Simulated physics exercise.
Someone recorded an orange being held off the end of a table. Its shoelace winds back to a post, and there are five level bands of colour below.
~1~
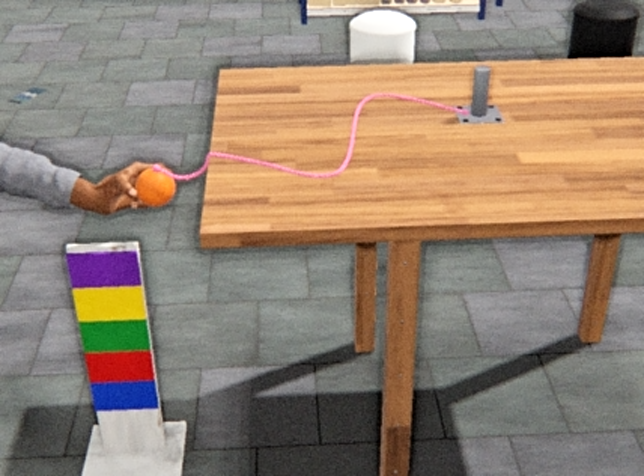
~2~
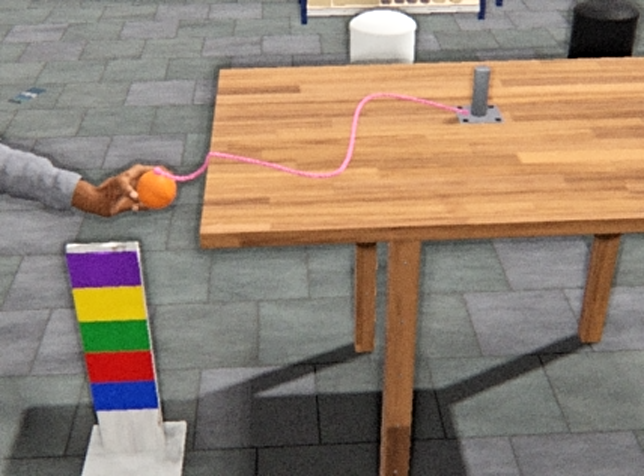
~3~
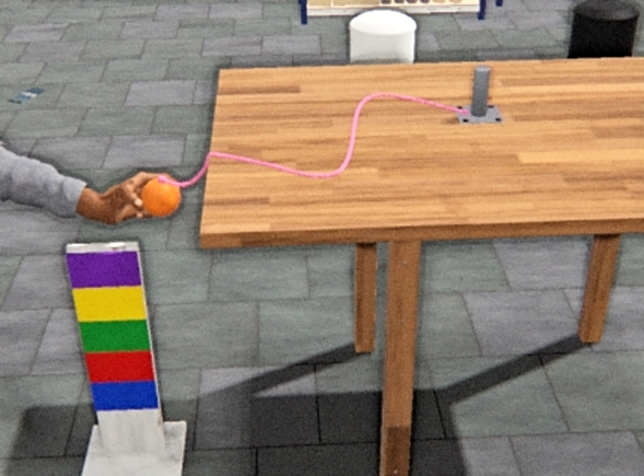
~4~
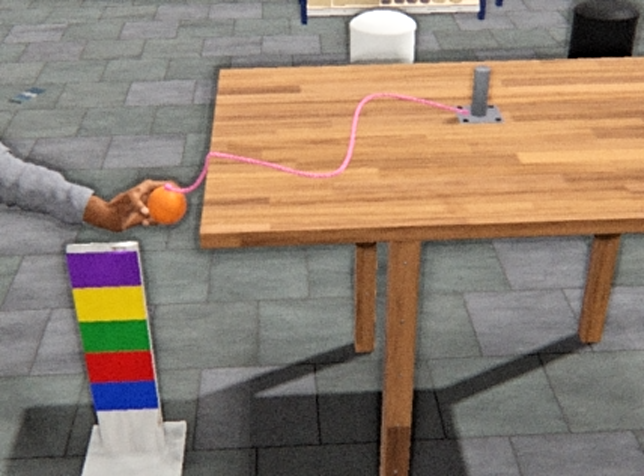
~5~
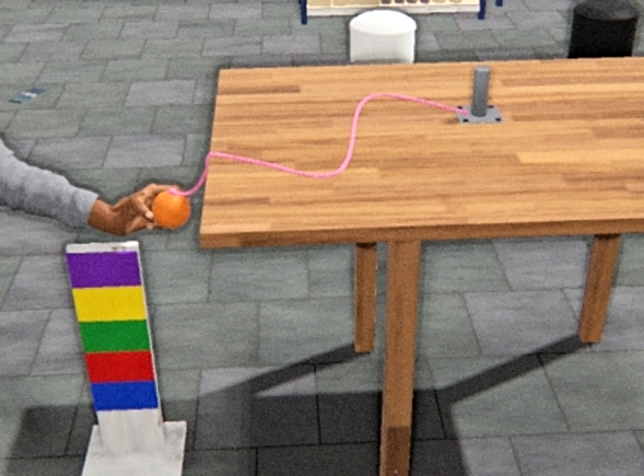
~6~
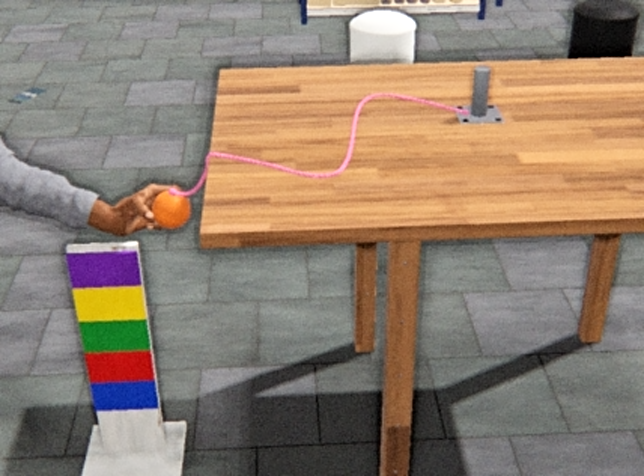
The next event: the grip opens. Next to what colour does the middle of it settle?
Next to red.
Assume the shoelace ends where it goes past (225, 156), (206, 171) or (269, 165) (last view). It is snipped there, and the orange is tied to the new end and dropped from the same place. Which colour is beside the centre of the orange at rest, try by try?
The bands would be yellow, green and purple, in that order.
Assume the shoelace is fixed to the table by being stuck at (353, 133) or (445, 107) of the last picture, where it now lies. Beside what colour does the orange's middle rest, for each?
Yellow, then red.
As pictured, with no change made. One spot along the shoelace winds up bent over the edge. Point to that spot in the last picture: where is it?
That spot is near (349, 157).
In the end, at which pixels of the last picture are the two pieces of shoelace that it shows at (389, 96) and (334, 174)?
They go to (378, 121) and to (214, 173).
A little later, orange near (205, 339); level with green.
Next, orange near (245, 327); level with red.
When it is over, orange near (229, 341); level with red. At red.
